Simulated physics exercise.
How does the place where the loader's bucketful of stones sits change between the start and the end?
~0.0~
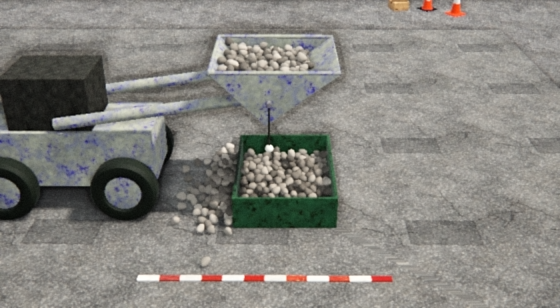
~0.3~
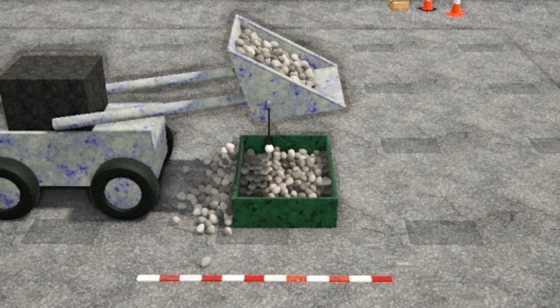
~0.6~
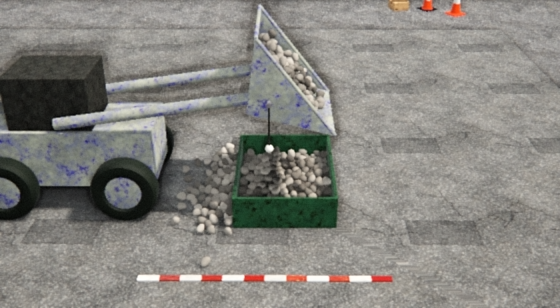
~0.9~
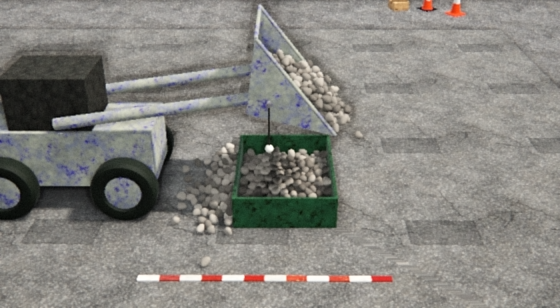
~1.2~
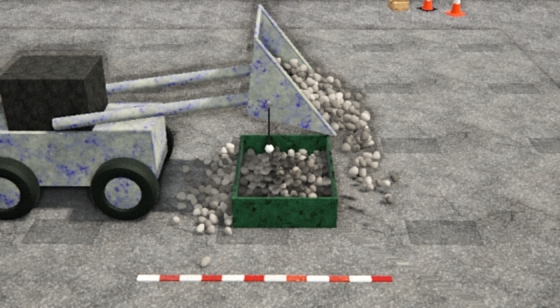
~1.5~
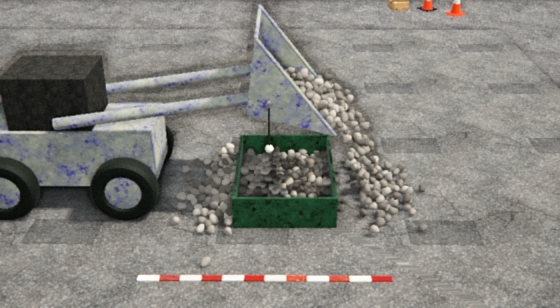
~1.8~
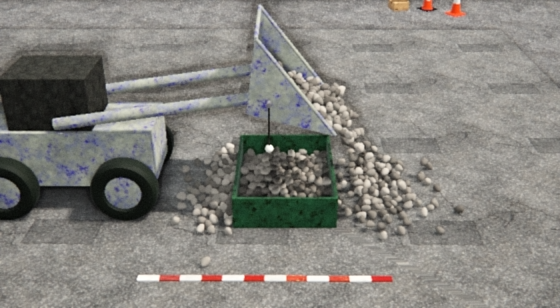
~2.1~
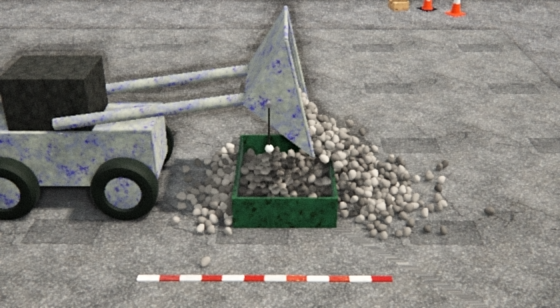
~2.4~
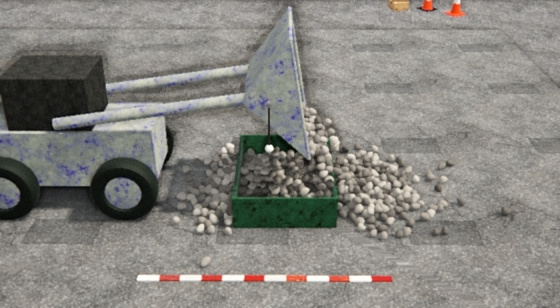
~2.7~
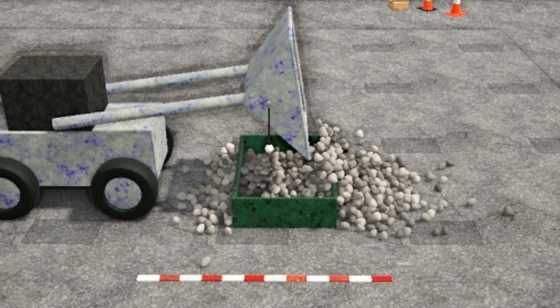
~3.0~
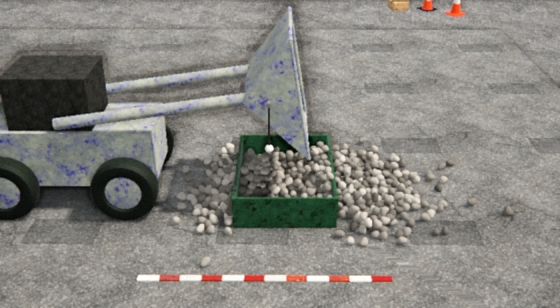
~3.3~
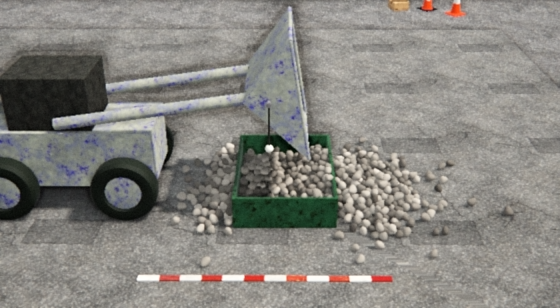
At the start the stones sit up in the raised bucket above the green bin. By the end the bucket is empty and most of them lie lower down, in a heap on the ground to the right of the bin.
